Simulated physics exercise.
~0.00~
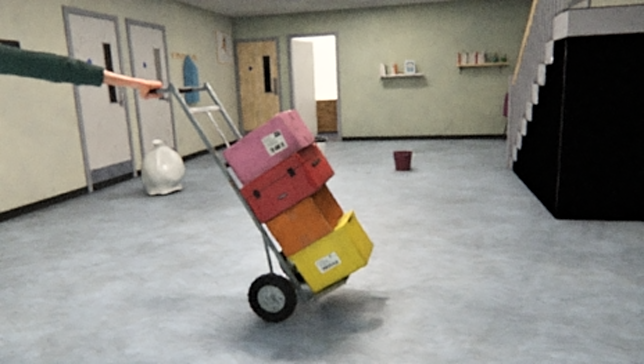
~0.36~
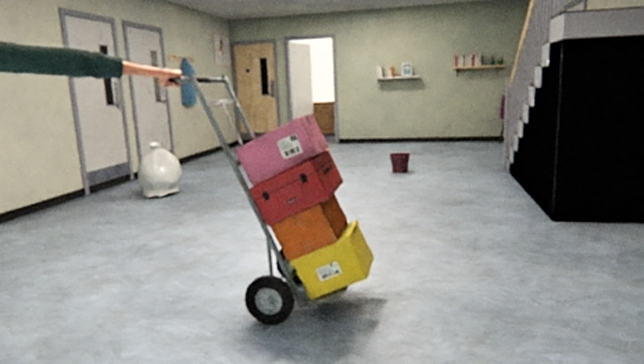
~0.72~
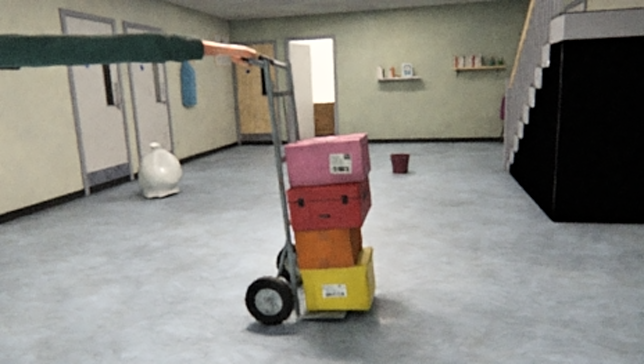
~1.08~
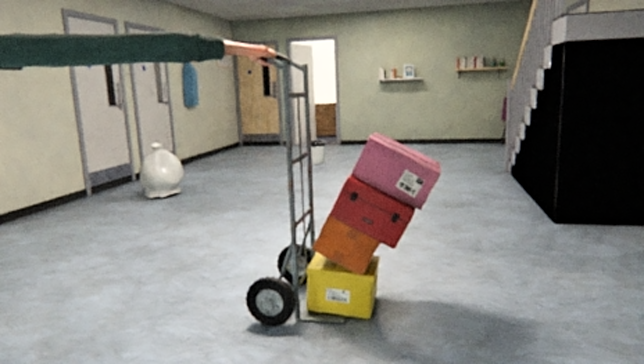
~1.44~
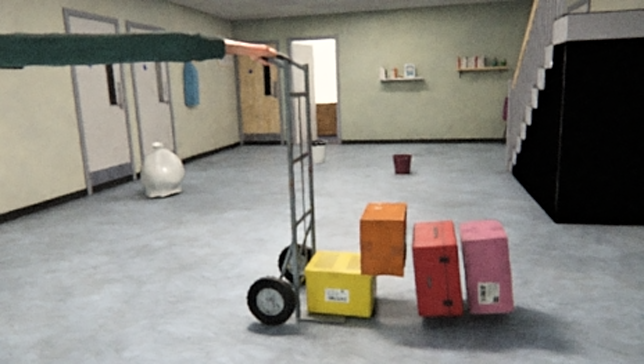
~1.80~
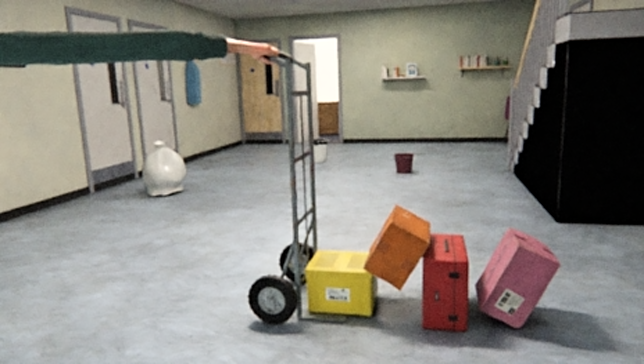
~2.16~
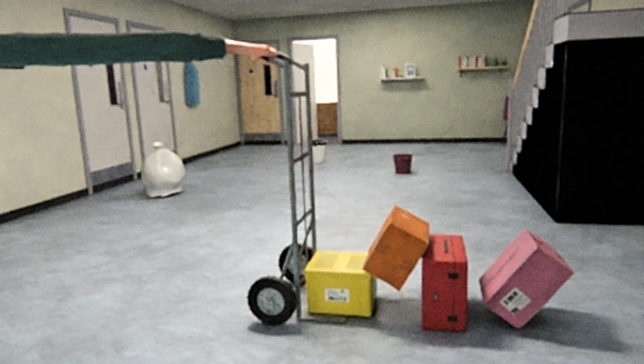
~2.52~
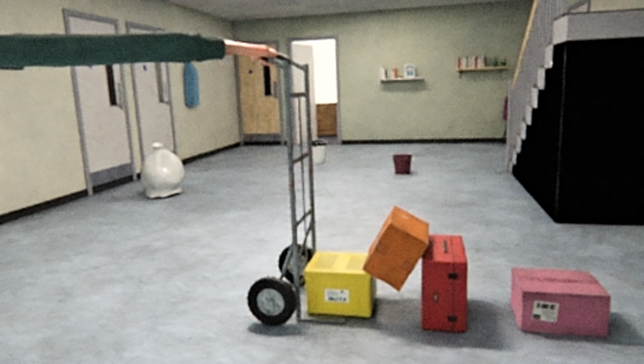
A tilted hand truck swings upright, and its upper three boxes topple rightward, leaving yellow upright.
